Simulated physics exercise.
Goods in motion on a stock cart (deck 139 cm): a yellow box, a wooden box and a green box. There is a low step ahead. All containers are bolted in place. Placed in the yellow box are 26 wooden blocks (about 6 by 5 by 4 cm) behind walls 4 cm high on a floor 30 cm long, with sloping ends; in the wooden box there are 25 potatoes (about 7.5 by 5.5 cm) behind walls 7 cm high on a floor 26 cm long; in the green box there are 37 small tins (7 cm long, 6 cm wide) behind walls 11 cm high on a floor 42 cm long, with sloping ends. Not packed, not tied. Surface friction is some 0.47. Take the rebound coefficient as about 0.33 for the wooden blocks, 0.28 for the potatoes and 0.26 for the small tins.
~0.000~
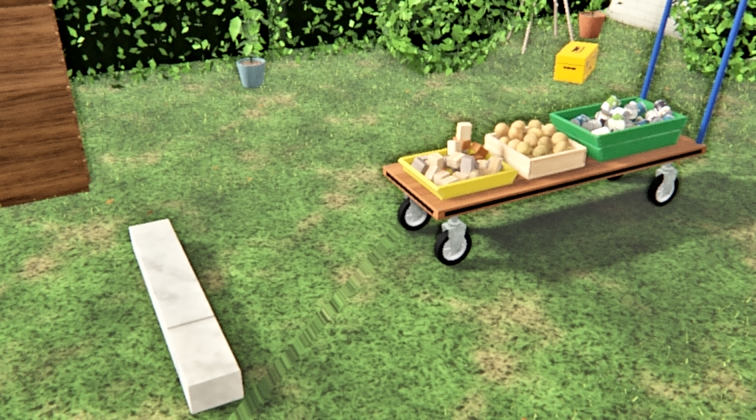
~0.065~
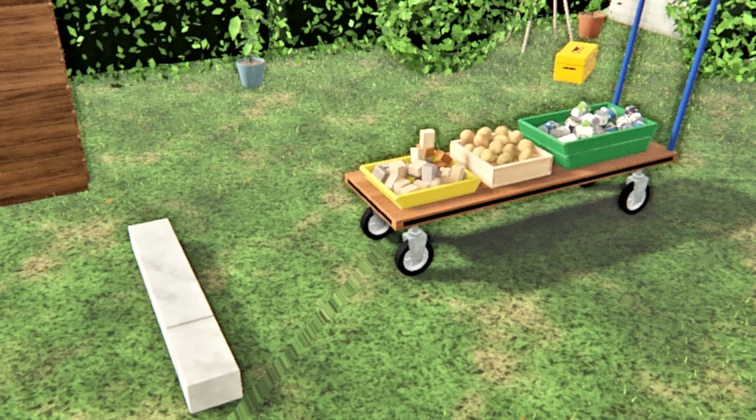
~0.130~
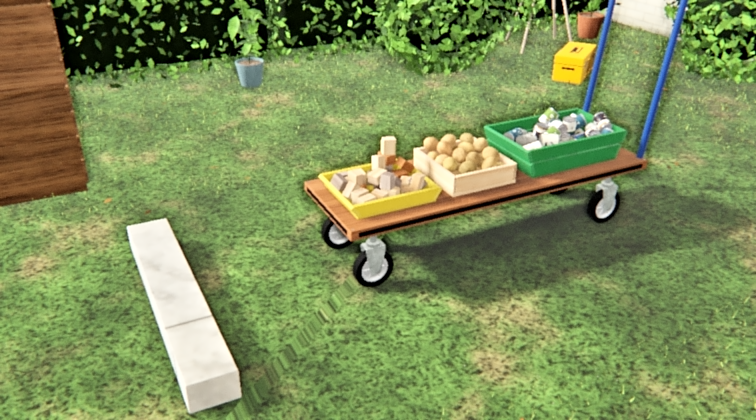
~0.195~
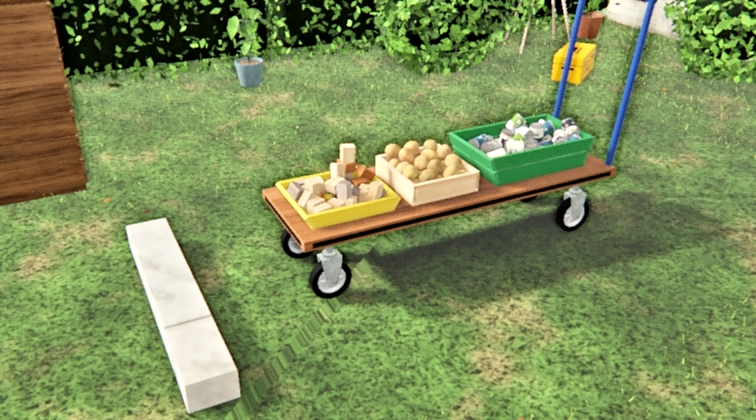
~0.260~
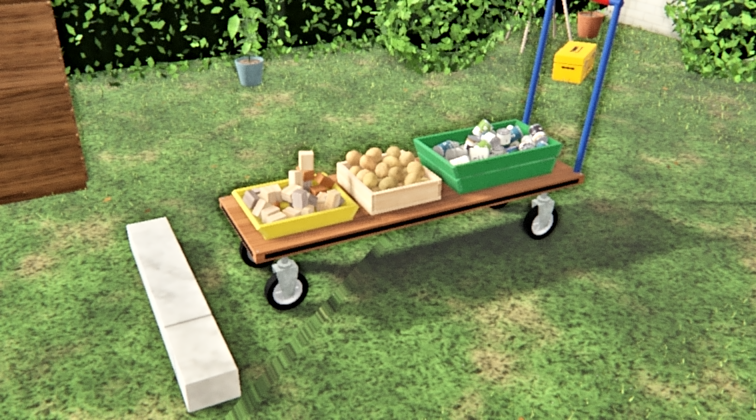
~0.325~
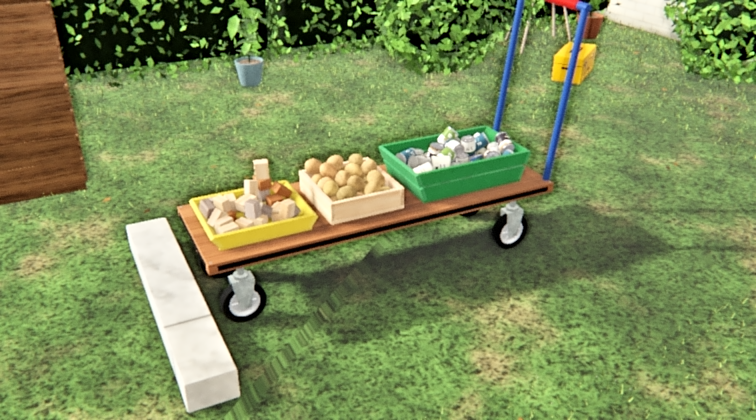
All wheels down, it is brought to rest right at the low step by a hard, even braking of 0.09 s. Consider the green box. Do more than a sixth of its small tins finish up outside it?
No.
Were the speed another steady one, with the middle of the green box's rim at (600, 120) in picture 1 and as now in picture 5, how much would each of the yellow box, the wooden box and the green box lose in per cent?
Result - yellow box: 40 per cent; wooden box: 20 per cent; green box: 10 per cent.
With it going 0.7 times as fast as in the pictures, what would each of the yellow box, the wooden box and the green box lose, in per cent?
Then the yellow box sheds 20 per cent, the wooden box 10 per cent, and the green box 10 per cent.
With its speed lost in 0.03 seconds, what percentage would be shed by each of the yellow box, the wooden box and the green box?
You'd end up with yellow box at 60 %, wooden box at 40 % and green box at 10 %.
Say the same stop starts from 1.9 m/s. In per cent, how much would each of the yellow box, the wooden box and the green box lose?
Then the yellow box sheds 10 per cent of its load, the wooden box 10 per cent, and the green box 0 per cent.
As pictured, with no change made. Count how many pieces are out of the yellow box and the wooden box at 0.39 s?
Out by then, roughly: Yellow box 1, wooden box 1.
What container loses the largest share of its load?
That would be the yellow box.
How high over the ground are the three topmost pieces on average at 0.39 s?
Their middles average near 46 cm high.
After 0.39 s, the yellow box is down by 1 of 26, the wooden box is down by 1 of 25 and the green box has all 37.
After 0.51 s, the yellow box is down by 6 of 26, the wooden box is down by 4 of 25 and the green box is down by 1 of 37.
After 0.74 s, the yellow box is down by 11 of 26, the wooden box is down by 6 of 25 and the green box is down by 3 of 37.
Final count (at 1.25 s), the yellow box is down by 12 of 26, the wooden box is down by 6 of 25 and the green box is down by 2 of 37. Asked share, 2 of 37, 5 per cent.
